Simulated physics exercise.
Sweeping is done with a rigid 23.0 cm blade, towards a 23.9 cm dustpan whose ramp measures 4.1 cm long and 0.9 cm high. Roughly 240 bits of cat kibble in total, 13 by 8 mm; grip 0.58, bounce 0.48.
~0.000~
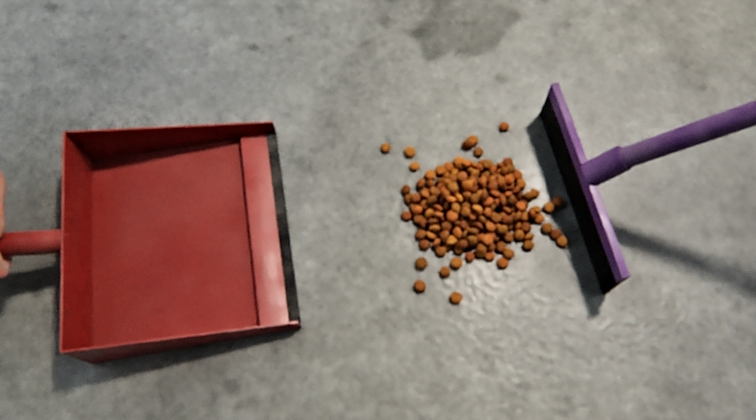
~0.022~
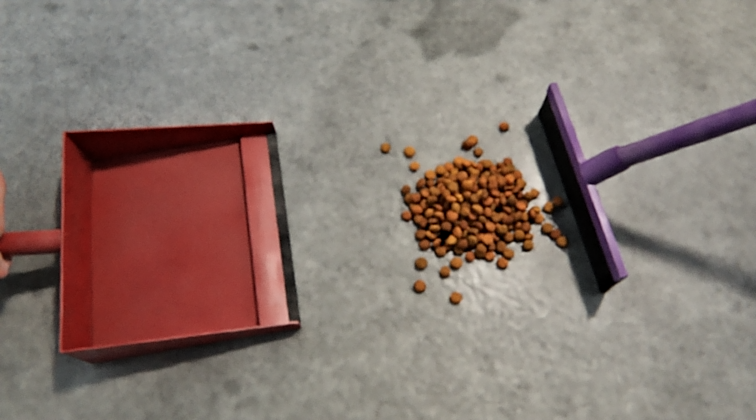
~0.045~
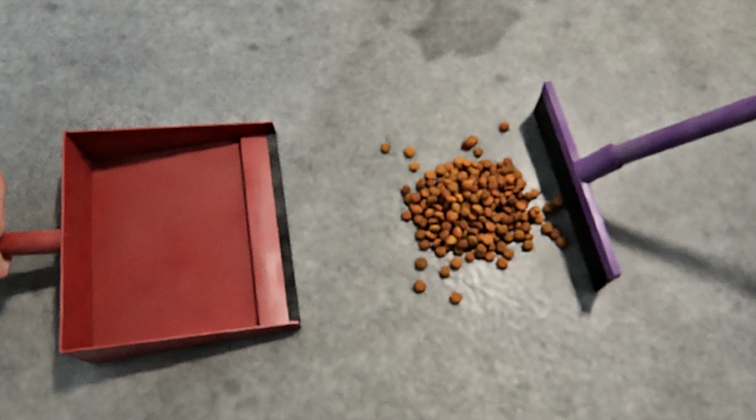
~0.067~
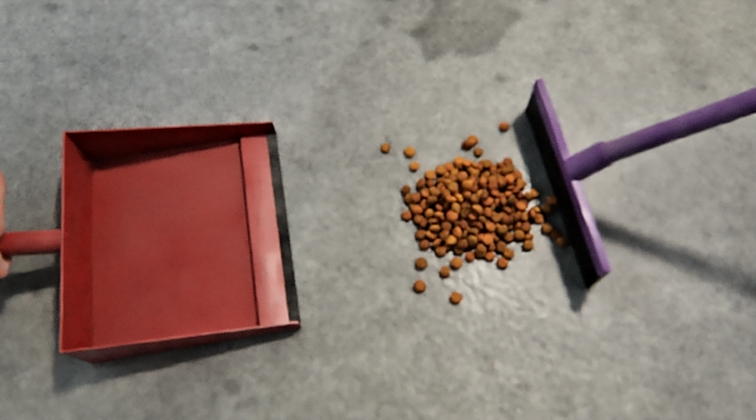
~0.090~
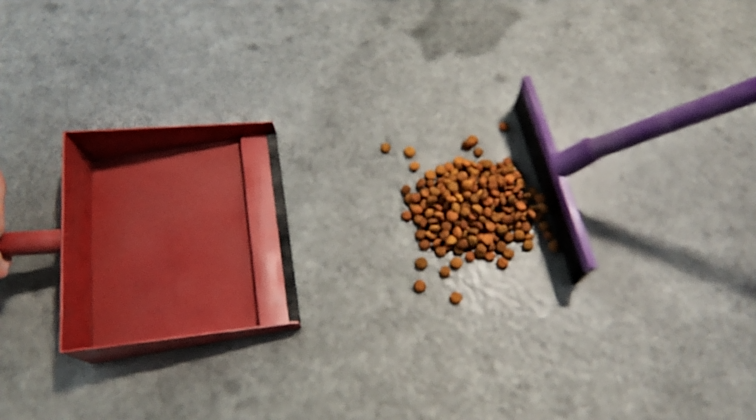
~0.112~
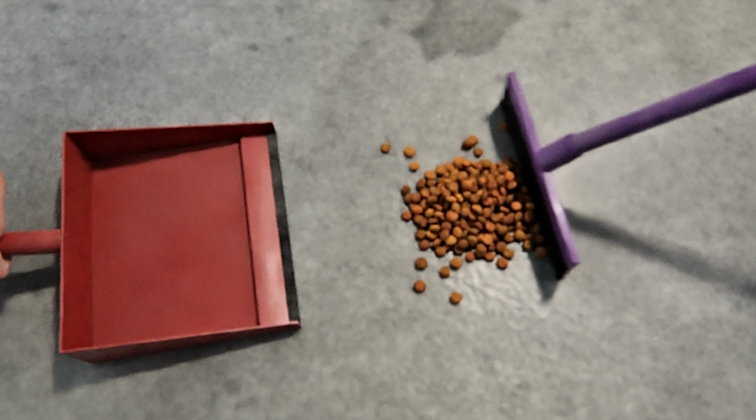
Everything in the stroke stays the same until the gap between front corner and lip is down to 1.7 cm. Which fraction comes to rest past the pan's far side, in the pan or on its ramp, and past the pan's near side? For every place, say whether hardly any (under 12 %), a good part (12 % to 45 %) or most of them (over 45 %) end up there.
Result: Far side: A fair amount, pan: A fair amount, near side: A small amount.
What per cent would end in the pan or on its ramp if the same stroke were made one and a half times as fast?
Then roughly 45 per cent.
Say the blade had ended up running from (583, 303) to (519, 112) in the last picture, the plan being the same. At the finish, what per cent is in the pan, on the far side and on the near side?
You'd see pan at 30, far at 0 and near at 30.
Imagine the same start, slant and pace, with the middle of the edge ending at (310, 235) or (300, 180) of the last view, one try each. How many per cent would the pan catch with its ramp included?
I'd expect about 65 percent, then about 60 percent.
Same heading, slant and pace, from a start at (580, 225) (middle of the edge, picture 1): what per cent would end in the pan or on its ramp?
I'd estimate about 40 per cent.
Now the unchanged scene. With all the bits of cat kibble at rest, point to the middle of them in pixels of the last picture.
Approximately (286, 192) in the last picture.
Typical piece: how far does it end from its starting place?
Some 22 cm.
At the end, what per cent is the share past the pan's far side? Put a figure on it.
Estimated share: 15 per cent.
After 0.30 s, middle of the blade 15 cm from the lip; 0 % over the lip, far side 0 %, near side 0 %.
Then, at 0.42 s, middle of the blade 6 cm from the lip; 0 % over the lip, far side 10 %, near side 5 %.
Then, at 0.68 s, middle of the blade 2 cm from the lip; 30 % over the lip, far side 15 %, near side 5 %.
In the end, at 1.1 s, far side 15 %, pan 30 %, near side 5 %, in front of the lip or behind the blade 50 %.
